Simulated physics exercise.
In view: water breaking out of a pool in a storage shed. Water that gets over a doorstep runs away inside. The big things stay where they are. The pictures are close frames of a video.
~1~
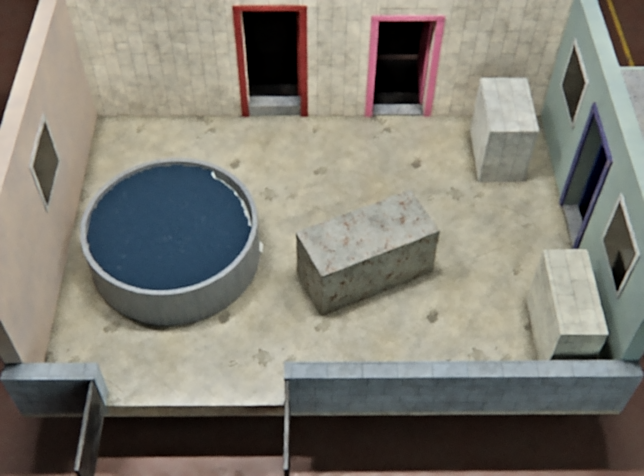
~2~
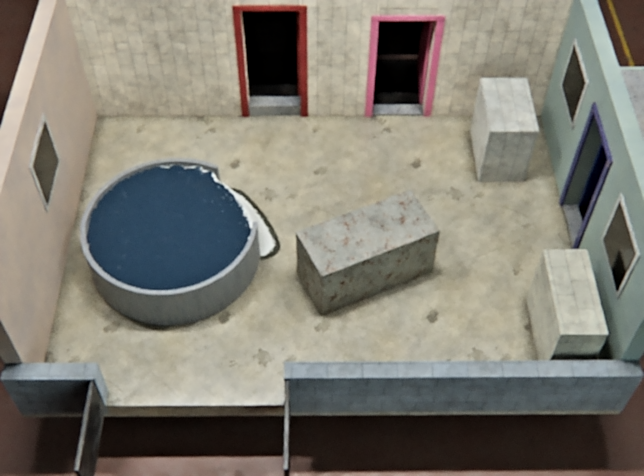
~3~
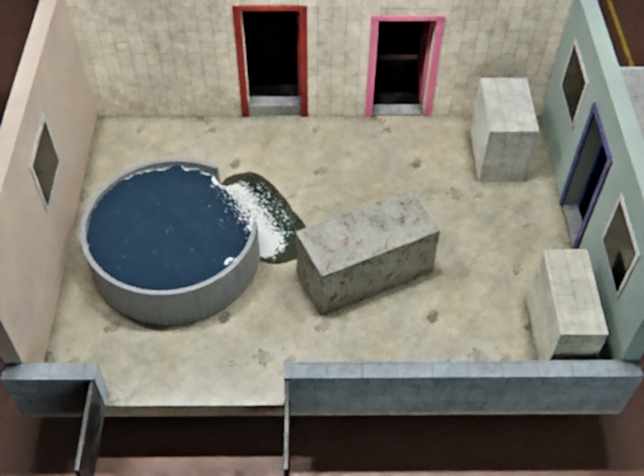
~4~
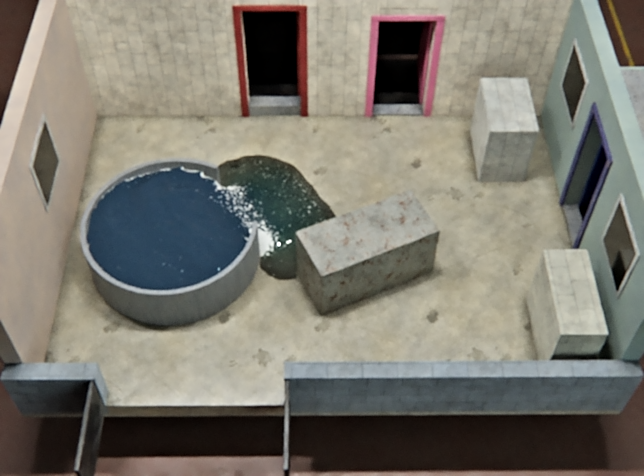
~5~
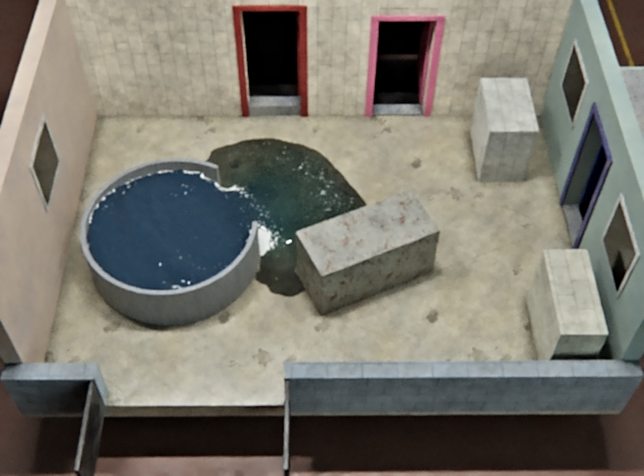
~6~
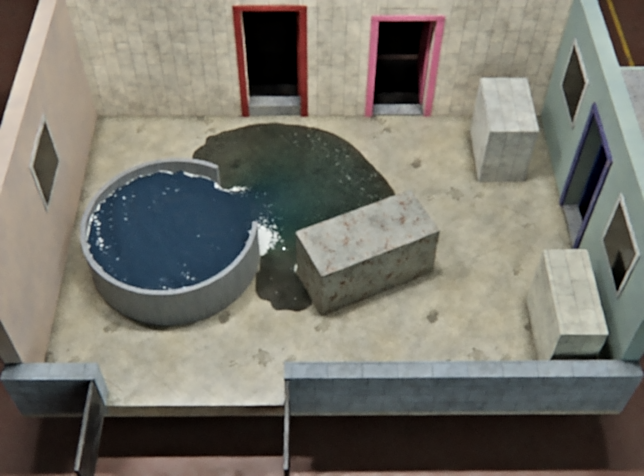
Dark blue water breaks through the right side of a round grey pool in a roofless, shed-like room, seen from high above by a still camera. A mottled stone block sits right of the pool, with two pale blocks farther right and red and pink doorways behind. White froth pours through the gap, then a dark greenish sheet spreads across the beige floor, around the block and toward the back wall.
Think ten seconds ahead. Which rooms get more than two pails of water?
In the end: The pink door floods; the red door holds within the limit; the blue door floods.
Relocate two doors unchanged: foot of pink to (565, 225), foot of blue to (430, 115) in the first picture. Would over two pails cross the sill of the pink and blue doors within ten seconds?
Then: Pink goes over; blue floods.
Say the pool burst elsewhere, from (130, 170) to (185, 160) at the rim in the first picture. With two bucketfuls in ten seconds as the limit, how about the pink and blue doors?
Then: The pink door takes less, the blue door goes over.
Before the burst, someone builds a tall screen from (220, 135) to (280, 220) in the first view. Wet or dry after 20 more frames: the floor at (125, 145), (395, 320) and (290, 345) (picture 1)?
In that order: Flooded, free of water, flooded.
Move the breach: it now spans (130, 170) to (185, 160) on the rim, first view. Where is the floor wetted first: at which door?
I say the red-painted one.
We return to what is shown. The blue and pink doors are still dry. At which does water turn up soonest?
It is the pink door.
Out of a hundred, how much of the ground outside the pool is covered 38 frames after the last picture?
Near 80 in a hundred.
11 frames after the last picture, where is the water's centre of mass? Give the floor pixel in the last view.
Close to (268, 214).
A moment on, water covers 35 % of the floor; the pink door under two buckets in, the red door wet at the sill, nothing in, the blue door not reached.
Next, water covers 45 % of the floor; the pink door over two buckets in, the red door wet at the sill, nothing in, the blue door wet at the sill, nothing in.
Then, water covers 55 % of the floor; the pink door far over two buckets in, the red door under two buckets in, the blue door over two buckets in.
Later, water covers 80 % of the floor; the pink door far over two buckets in, the red door under two buckets in, the blue door far over two buckets in.
In the end, water covers 100 % of the floor; the pink door far over two buckets in, the red door under two buckets in, the blue door far over two buckets in.
